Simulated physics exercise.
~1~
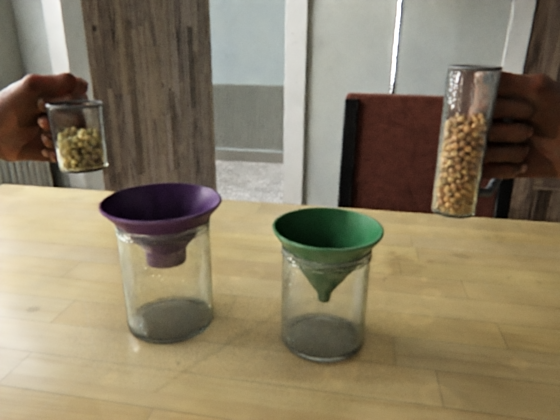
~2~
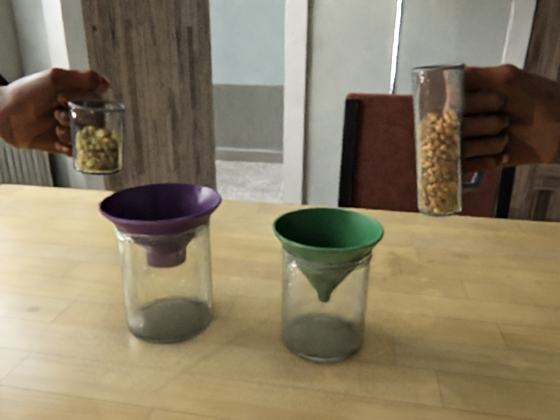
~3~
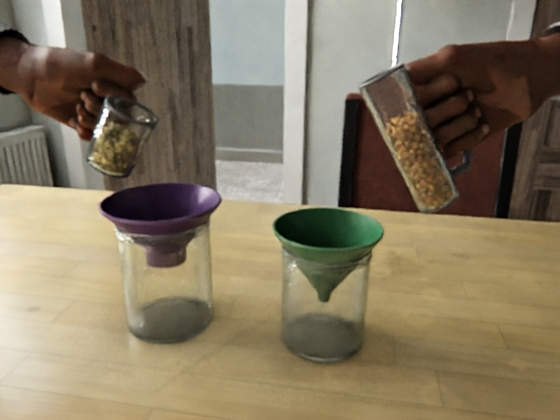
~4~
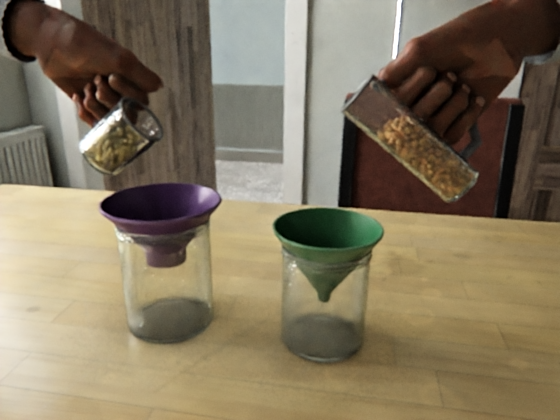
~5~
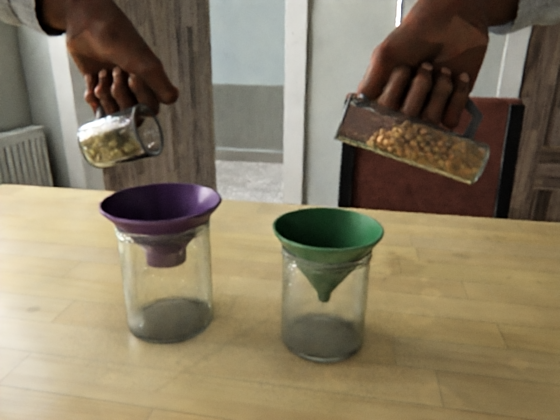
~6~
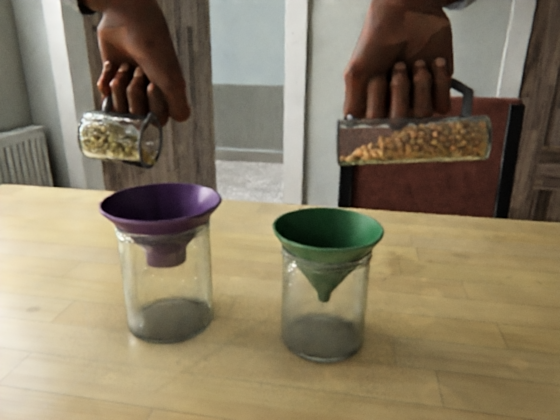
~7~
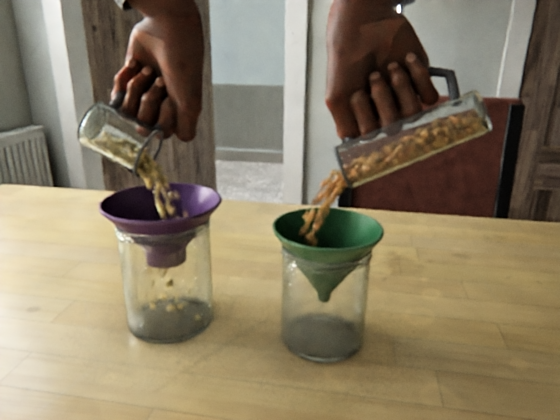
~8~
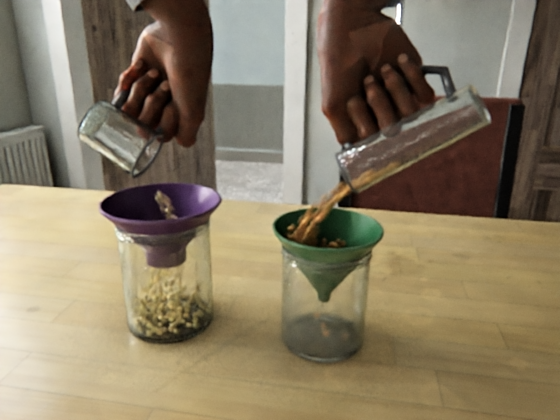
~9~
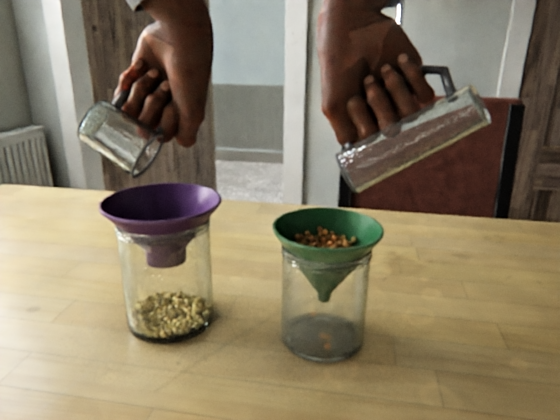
The clip opens with two hands holding small glass cups of dry, loose pieces above a wooden table, where a purple funnel and a green funnel sit in clear jars. The hands move inward and tilt the cups until they lie on their sides over the funnels. Both cups tip further, and the pieces begin to spill out. On the left, they run through the purple funnel and gather in the jar. On the right, they pile up in the green funnel. Finally, both cups are empty, the left funnel has cleared, and nearly everything on the right remains stuck in the funnel.
